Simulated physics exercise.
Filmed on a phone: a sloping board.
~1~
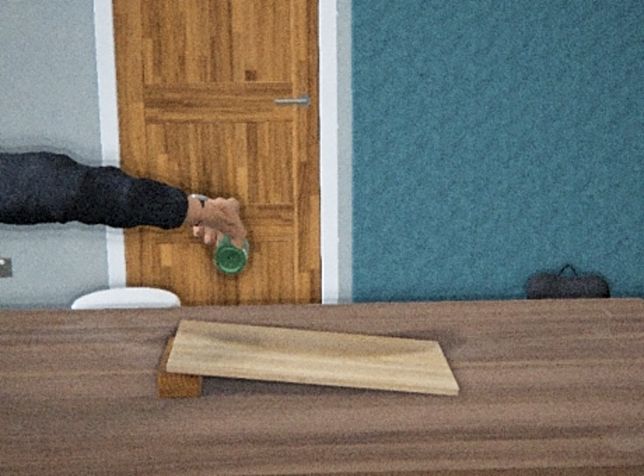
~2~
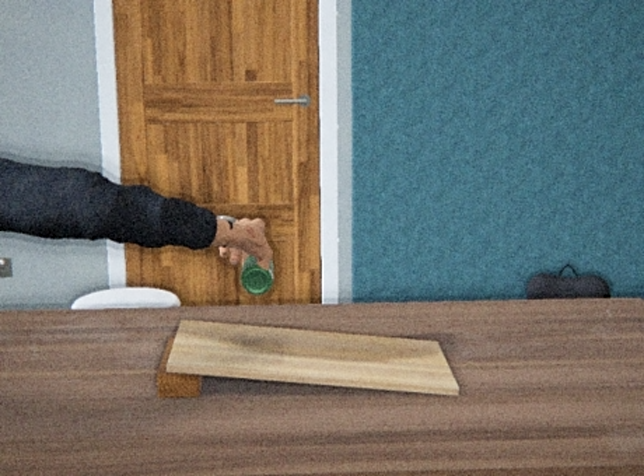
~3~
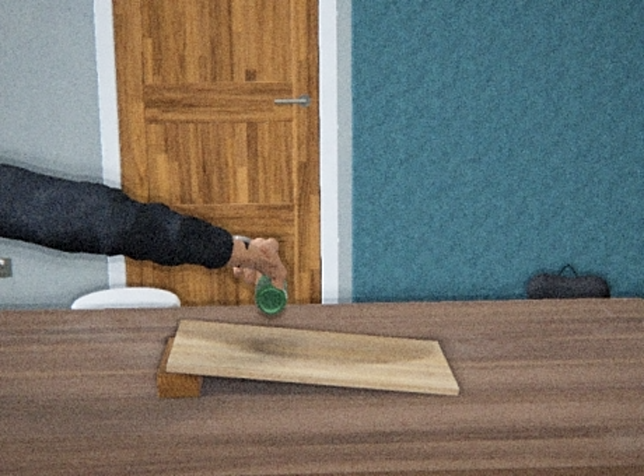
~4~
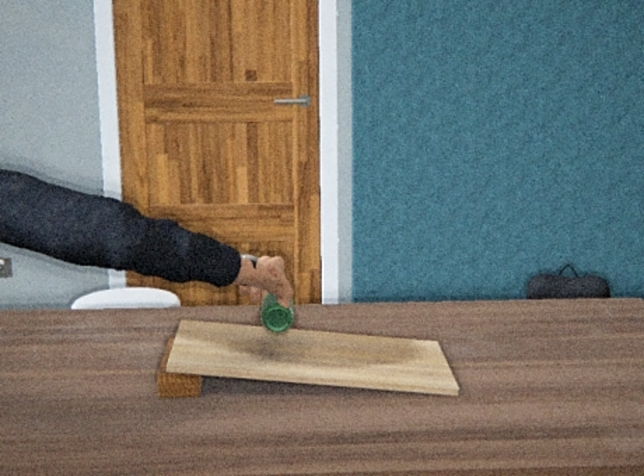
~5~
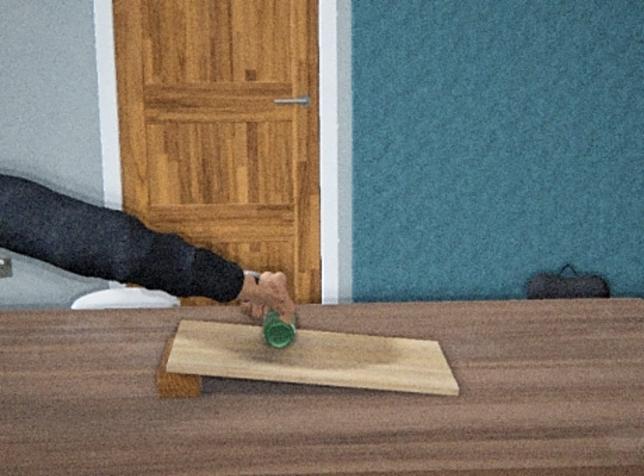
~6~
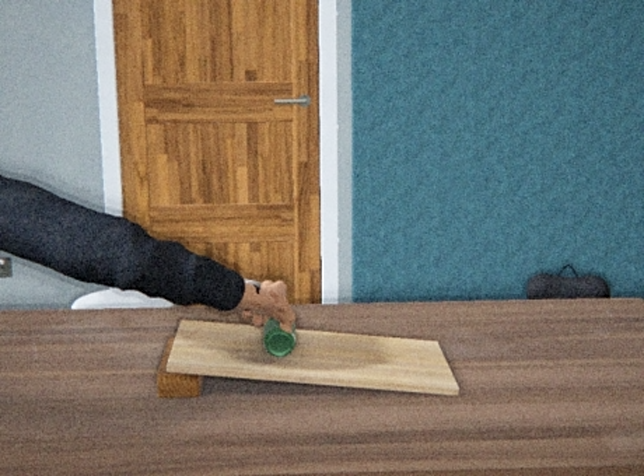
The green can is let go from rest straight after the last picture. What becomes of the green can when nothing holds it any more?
It will head down.
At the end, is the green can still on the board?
In the end it goes over the edge.
Then, 1.10 s later than the last frame, green can moved well along near (428, 347).
Then, 1.90 s later than the last frame, green can now off the board.
Then, 2.60 s later than the last frame, things are still on the move.
When it is over, off the board, green can. The green can runs down the board.
